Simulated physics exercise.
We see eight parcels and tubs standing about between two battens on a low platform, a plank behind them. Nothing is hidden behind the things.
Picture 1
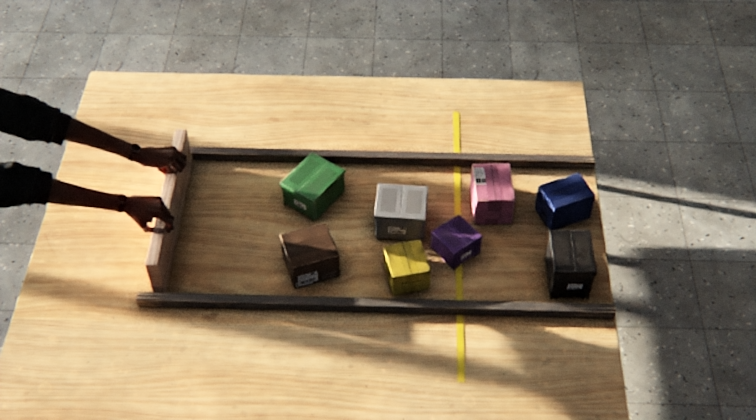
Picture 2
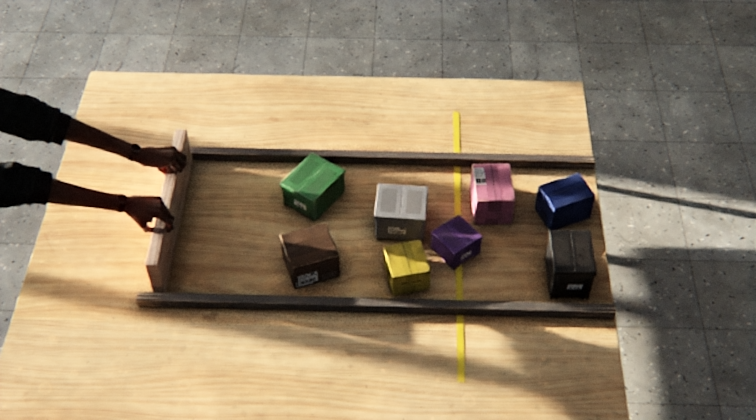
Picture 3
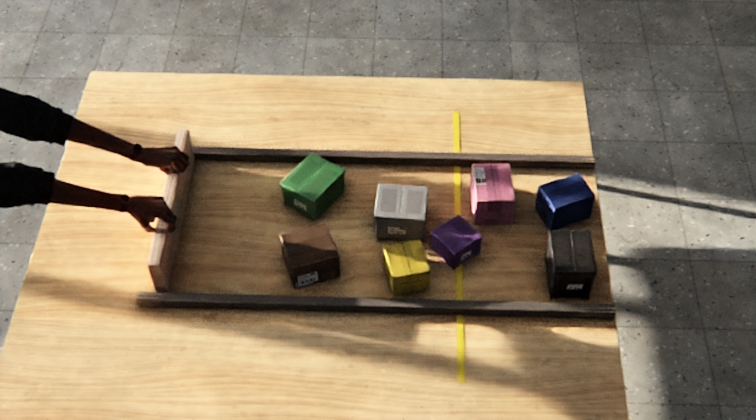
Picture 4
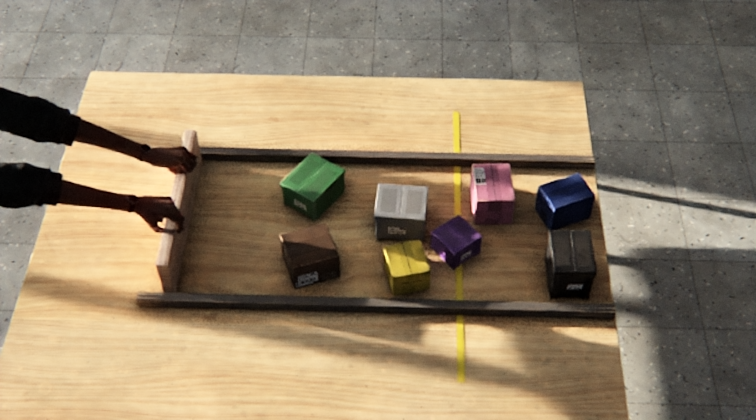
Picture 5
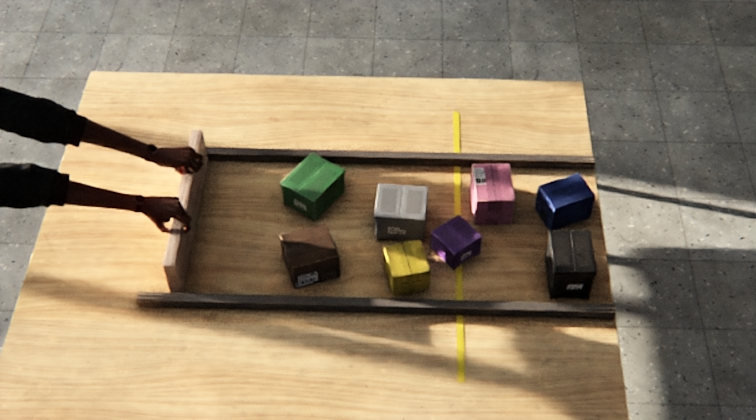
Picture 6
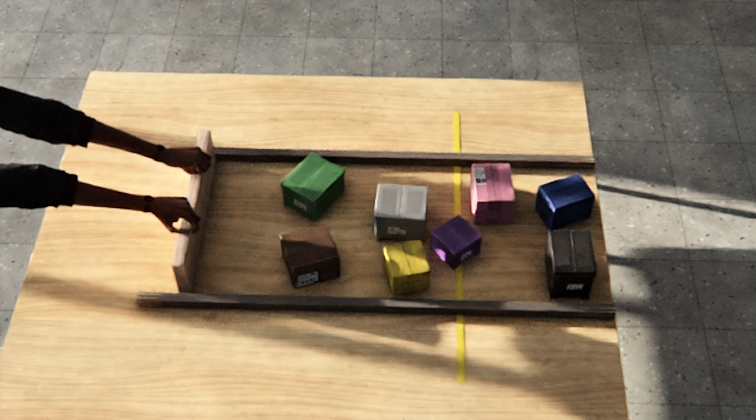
A pale plank, gripped by two hands reaching in from the left, slides slowly rightward between two dark battens on a wooden platform, seen from above at an angle. Ahead of it stand green, brown, grey, yellow and purple boxes, with pink, blue and black ones beyond a yellow line at the right. The plank nears the green and brown boxes without touching them, and everything else stays still.
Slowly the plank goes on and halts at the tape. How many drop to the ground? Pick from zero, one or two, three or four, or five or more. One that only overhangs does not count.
Here the number that fall off is zero.
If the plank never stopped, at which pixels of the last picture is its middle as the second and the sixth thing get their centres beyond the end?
At (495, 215) for the second, at (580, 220) for the sixth.
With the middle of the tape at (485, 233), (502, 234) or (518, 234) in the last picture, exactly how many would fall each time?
In that order 0, 2 and 2.
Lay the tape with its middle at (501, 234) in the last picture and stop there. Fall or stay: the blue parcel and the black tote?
The blue parcel comes down, the black tote is lost.
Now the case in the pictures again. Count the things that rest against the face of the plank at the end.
The number is 3.
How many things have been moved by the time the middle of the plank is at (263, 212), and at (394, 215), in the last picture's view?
0 and 5.
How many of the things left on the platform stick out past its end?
The number is 0.
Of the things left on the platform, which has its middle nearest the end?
The blue parcel.
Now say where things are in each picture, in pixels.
The first frame shows blue parcel (565, 202); black tote (570, 265); pink parcel (492, 194); plank (171, 210); tape (458, 232).
The second frame shows black tote (570, 265); green tote (314, 187).
The third frame shows pink parcel (492, 194); purple tote (456, 242).
The fourth frame shows blue parcel (565, 202); grey tote (401, 213).
The fifth frame shows black tote (570, 265); plank (187, 210).
The sixth frame shows blue parcel (565, 202); black tote (570, 265); pink parcel (492, 194); plank (196, 210); tape (458, 232).
Soon after, none off yet; blue parcel at rest near (565, 202); black tote at rest near (570, 265); pink parcel at rest near (492, 194).
In the end, the number that fall off is zero.
